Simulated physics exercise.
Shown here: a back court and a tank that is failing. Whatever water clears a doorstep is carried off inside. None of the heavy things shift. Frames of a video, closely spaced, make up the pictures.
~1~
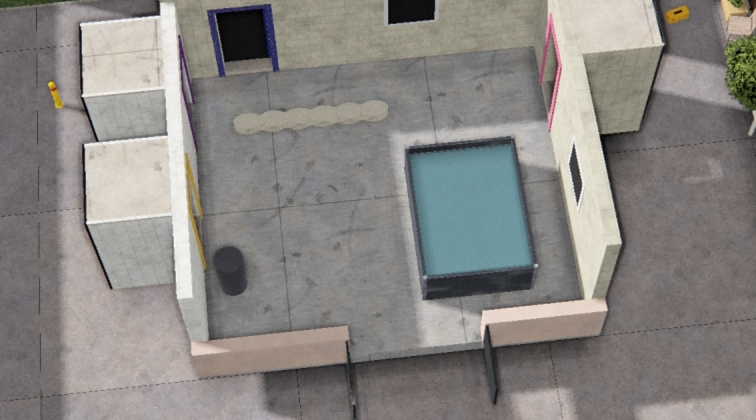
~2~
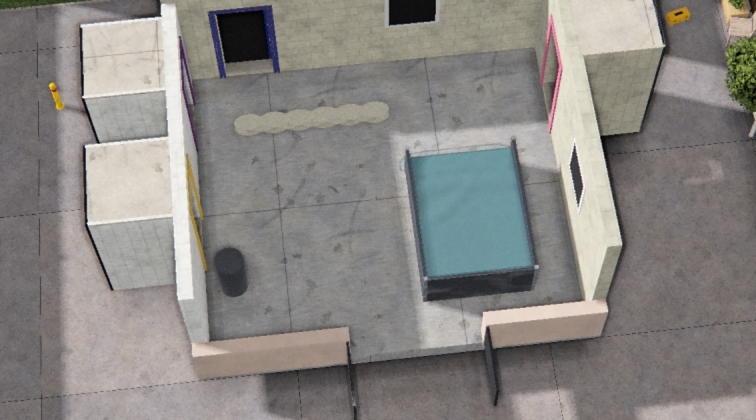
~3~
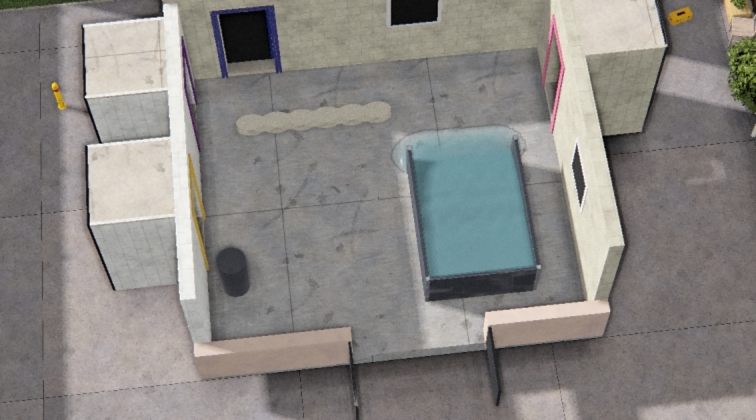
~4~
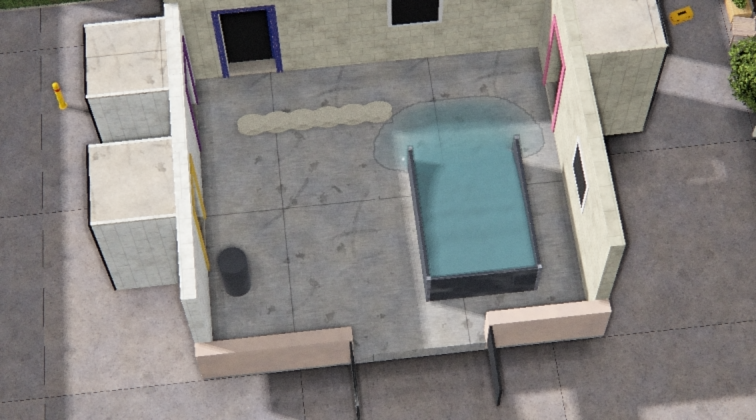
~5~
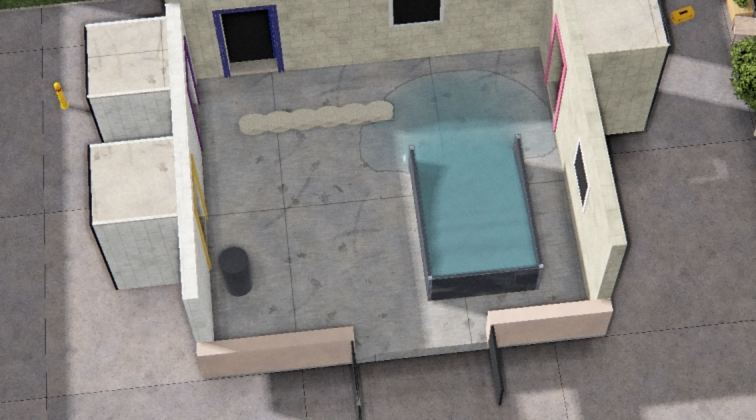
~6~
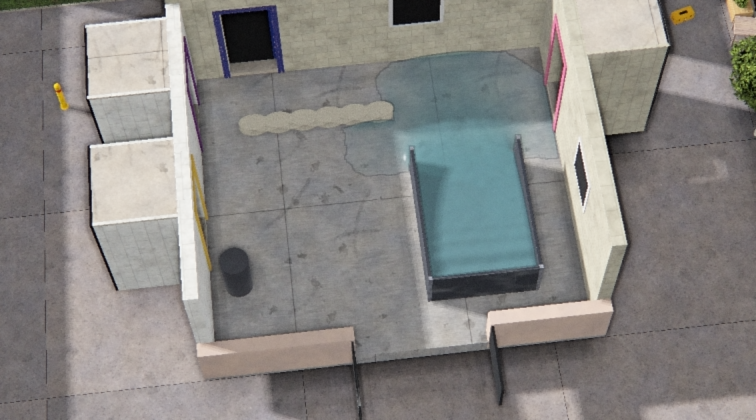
The footage shows a walled court with a dark-framed tank of blue-green water; its far side opens, and water pours out across the grey paving in a widening sheet, spreading toward the back wall and both sides.
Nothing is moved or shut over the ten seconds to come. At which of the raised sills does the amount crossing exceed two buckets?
At the blue door it exceeds two buckets; at the yellow door it does not exceed two buckets; at the pink door it exceeds two buckets; at the purple door it exceeds two buckets.
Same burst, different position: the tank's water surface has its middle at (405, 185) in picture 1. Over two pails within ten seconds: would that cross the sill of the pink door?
The pink door exceeds the threshold.
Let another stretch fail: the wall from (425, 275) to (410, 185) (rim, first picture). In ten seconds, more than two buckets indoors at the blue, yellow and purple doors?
Going door by door, the blue door crosses the threshold, the yellow door crosses the threshold, and the purple door crosses the threshold.
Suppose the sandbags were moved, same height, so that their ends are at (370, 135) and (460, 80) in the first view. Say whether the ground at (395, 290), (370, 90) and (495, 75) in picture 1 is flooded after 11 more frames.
Going point by point, they'd be unwetted, wetted and wetted.
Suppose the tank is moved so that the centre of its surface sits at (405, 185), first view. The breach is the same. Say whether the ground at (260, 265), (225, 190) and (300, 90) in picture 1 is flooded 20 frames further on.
One after the other: Reached, reached, reached.
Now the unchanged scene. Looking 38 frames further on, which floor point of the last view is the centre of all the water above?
The water's centre sits above (414, 178).
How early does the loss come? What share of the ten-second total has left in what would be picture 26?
Some 25 per cent.
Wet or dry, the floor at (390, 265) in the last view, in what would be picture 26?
Answer: Not flooded.
A moment on, water covers 25 % of the floor; the blue door not reached, the yellow door not reached, the pink door wet at the sill, nothing in, the purple door not reached.
Next, water covers 40 % of the floor; the blue door wet at the sill, nothing in, the yellow door not reached, the pink door over two buckets in, the purple door not reached.
Then, water covers 55 % of the floor; the blue door wet at the sill, nothing in, the yellow door wet at the sill, nothing in, the pink door far over two buckets in, the purple door far over two buckets in.
Later, water covers 90 % of the floor; the blue door over two buckets in, the yellow door wet at the sill, nothing in, the pink door far over two buckets in, the purple door far over two buckets in.
In the end, water covers 95 % of the floor; the blue door over two buckets in, the yellow door wet at the sill, nothing in, the pink door far over two buckets in, the purple door far over two buckets in.
